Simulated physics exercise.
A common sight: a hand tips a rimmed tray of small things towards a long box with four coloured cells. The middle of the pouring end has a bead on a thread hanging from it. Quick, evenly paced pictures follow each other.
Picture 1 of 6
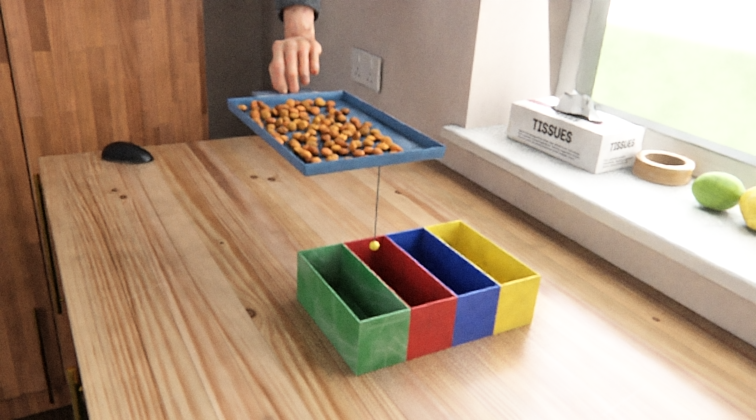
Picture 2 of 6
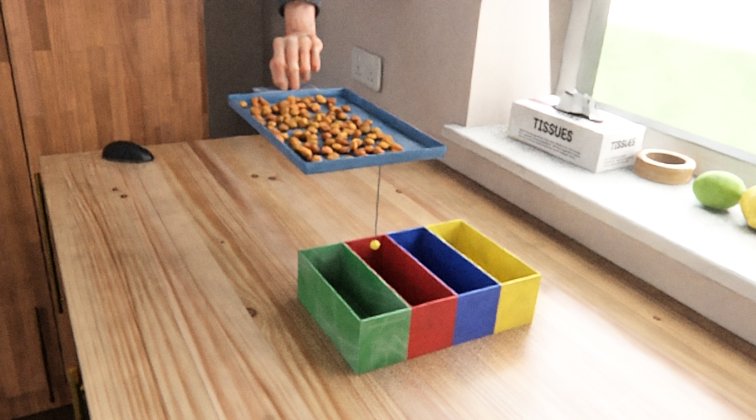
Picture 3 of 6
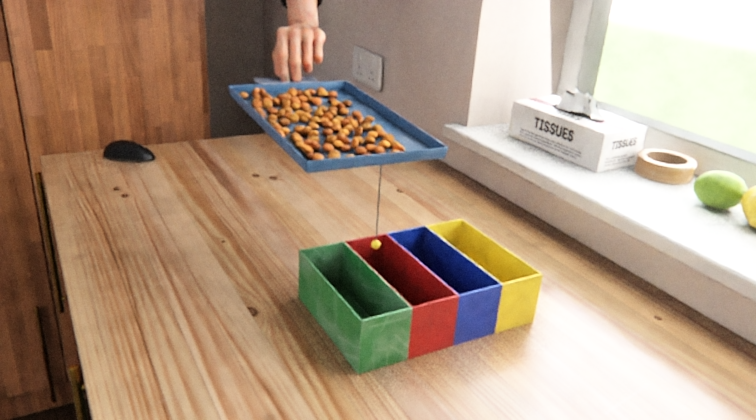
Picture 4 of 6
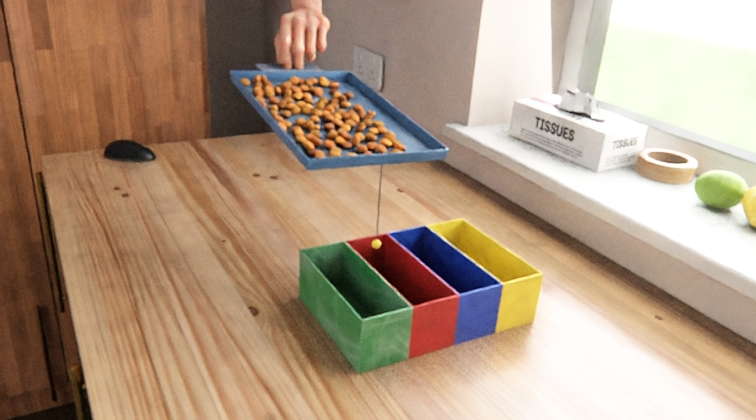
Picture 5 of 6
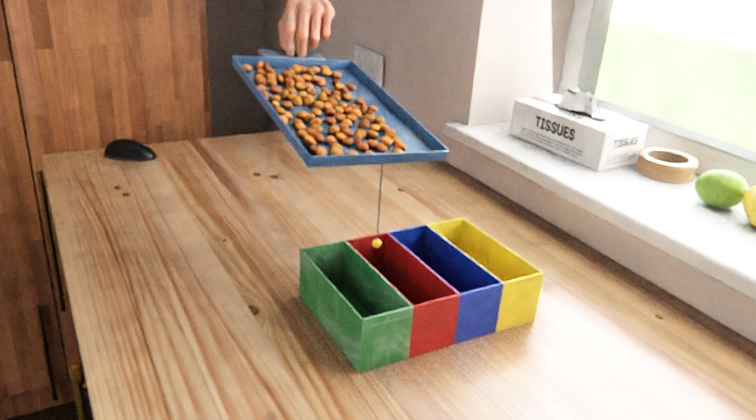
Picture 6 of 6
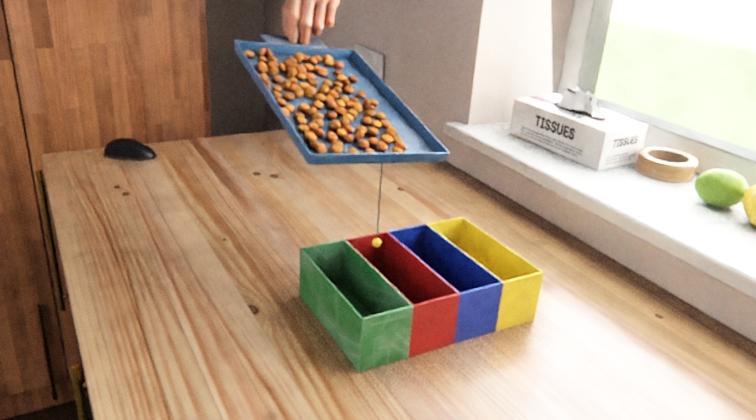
At the start, a hand holds a blue rimmed tray of small brown pieces above a box with green, red, blue and yellow cells, a bead hanging below on a thread. The hand then steadily raises the tray's far end, steepening its slope, while the pieces stay on it and the box remains still.
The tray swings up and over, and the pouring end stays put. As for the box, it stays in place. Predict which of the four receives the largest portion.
The blue one receives the largest portion.
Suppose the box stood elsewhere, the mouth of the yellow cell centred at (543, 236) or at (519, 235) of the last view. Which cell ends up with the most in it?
The cell in green, then that red cell.
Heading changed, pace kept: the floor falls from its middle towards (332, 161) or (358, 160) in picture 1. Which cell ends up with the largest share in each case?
First try: The green cell; second try: That green cell.
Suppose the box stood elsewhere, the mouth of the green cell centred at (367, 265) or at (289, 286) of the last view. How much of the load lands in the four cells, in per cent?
The first gives 100 %, the second 70 %.
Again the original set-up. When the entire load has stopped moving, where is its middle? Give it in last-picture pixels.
I'd mark it at roughly (444, 298).
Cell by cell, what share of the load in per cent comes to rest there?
Green cell near 0; red cell near 10; blue cell near 60; yellow cell near 20.
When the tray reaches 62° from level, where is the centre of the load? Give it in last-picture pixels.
I'd put the middle of the pieces at roughly (400, 123).
Shortly afterwards, tray tipped steeply; all but a few on the tray; only a few falling or outside the box.
Next, tray tipped past a quarter turn; a little on the tray; near half in the blue cell; a little in the yellow cell; a little in the red cell; near a quarter falling or outside the box.
Some moments later, tray tipped past a quarter turn; near two thirds in the blue cell; near a quarter in the yellow cell; a little in the red cell; only a few in the green cell; only a few falling or outside the box.
In the end, tray tipped past a quarter turn; near two thirds in the blue cell; near a quarter in the yellow cell; a little in the red cell; only a few in the green cell; only a few outside the box.
